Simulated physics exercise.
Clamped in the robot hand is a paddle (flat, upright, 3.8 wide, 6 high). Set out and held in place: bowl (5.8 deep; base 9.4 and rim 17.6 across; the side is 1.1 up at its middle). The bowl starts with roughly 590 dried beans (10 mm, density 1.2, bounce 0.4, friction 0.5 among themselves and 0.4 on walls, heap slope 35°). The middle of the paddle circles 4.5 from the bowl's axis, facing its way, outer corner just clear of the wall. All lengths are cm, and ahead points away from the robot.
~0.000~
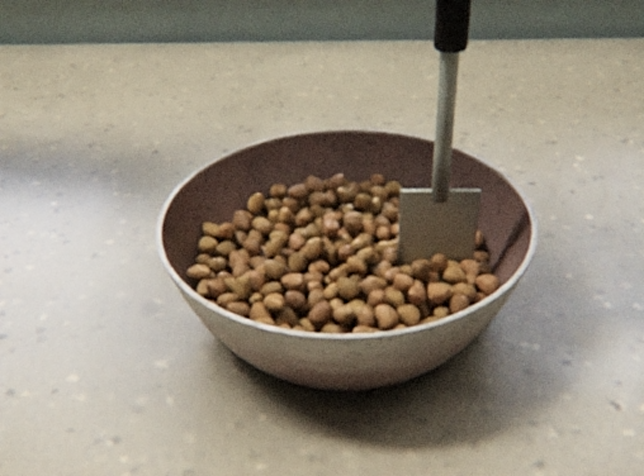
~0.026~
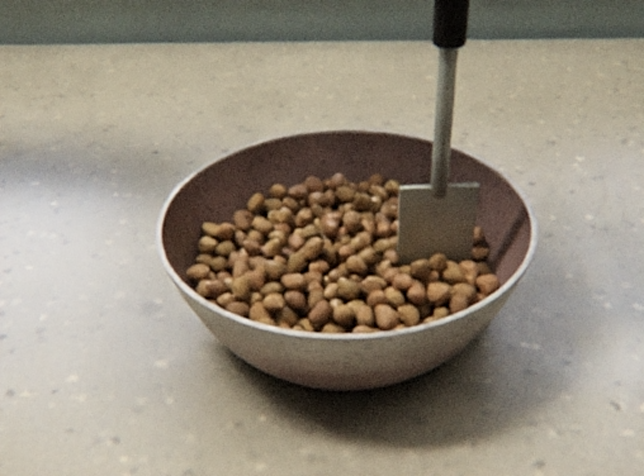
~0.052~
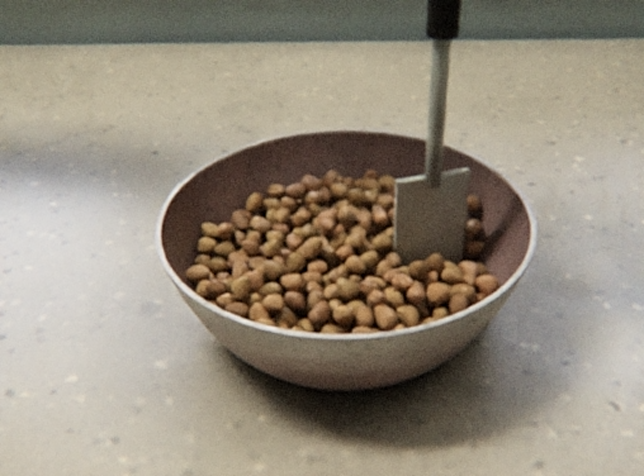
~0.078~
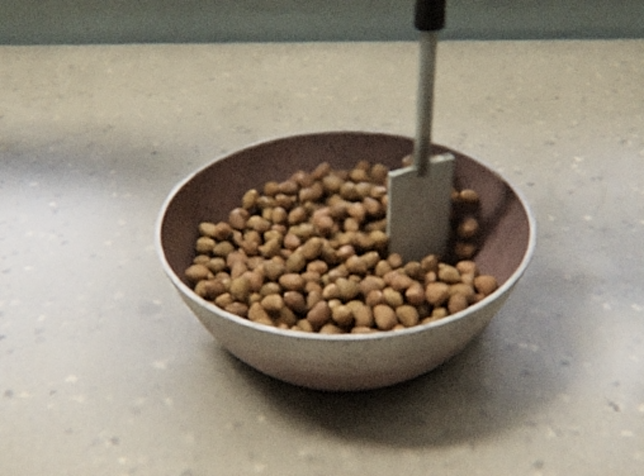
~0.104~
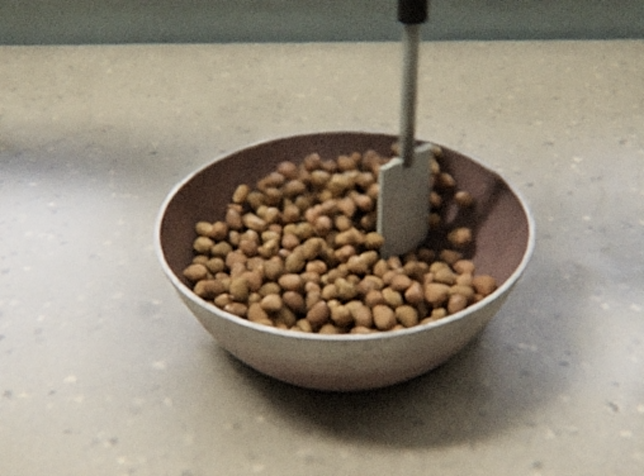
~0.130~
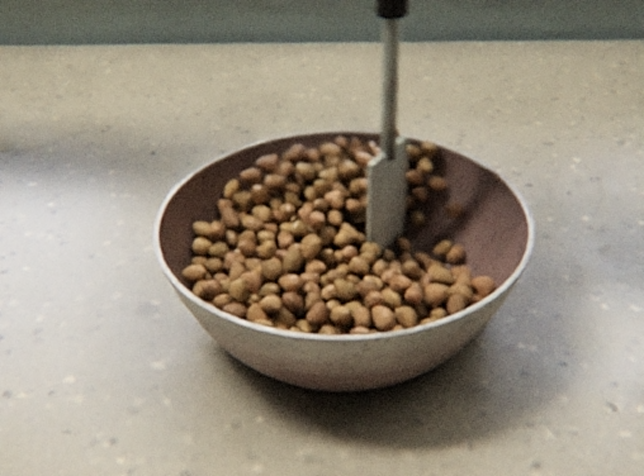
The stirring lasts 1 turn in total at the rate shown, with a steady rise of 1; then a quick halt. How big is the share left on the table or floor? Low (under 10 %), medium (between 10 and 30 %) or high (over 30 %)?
On the table or floor the share is medium, between 10 and 30 %.
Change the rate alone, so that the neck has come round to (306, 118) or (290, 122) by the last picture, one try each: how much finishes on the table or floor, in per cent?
About 40 and 40 per cent.
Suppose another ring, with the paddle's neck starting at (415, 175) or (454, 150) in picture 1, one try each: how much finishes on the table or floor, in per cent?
Some 5 and 20 per cent.
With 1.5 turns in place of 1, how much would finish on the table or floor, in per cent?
Then about 25 per cent.
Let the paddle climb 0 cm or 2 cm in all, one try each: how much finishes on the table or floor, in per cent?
About 20 and 15 per cent.
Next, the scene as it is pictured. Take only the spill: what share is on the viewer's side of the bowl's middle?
Some 60 per cent.
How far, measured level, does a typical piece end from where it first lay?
About 7 cm.
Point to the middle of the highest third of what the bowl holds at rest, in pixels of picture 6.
Near (413, 216).
After 0.34 s, 175° round, highest piece 8 above the table; 564 in the bowl, 15 on the table or floor, 13 in flight or on the tool.
After 0.56 s, 291° round, highest piece 9 above the table; 514 in the bowl, 65 on the table or floor, 13 in flight or on the tool.
After 0.87 s, 0° round, highest piece 7 above the table; 479 in the bowl, 112 on the table or floor, 1 in flight or on the tool.
After 1.57 s, 0° round, highest piece 7 above the table; 478 in the bowl, 114 on the table or floor.
At rest, 478 in the bowl, 114 on the table or floor. That is 19 % on the table or floor.
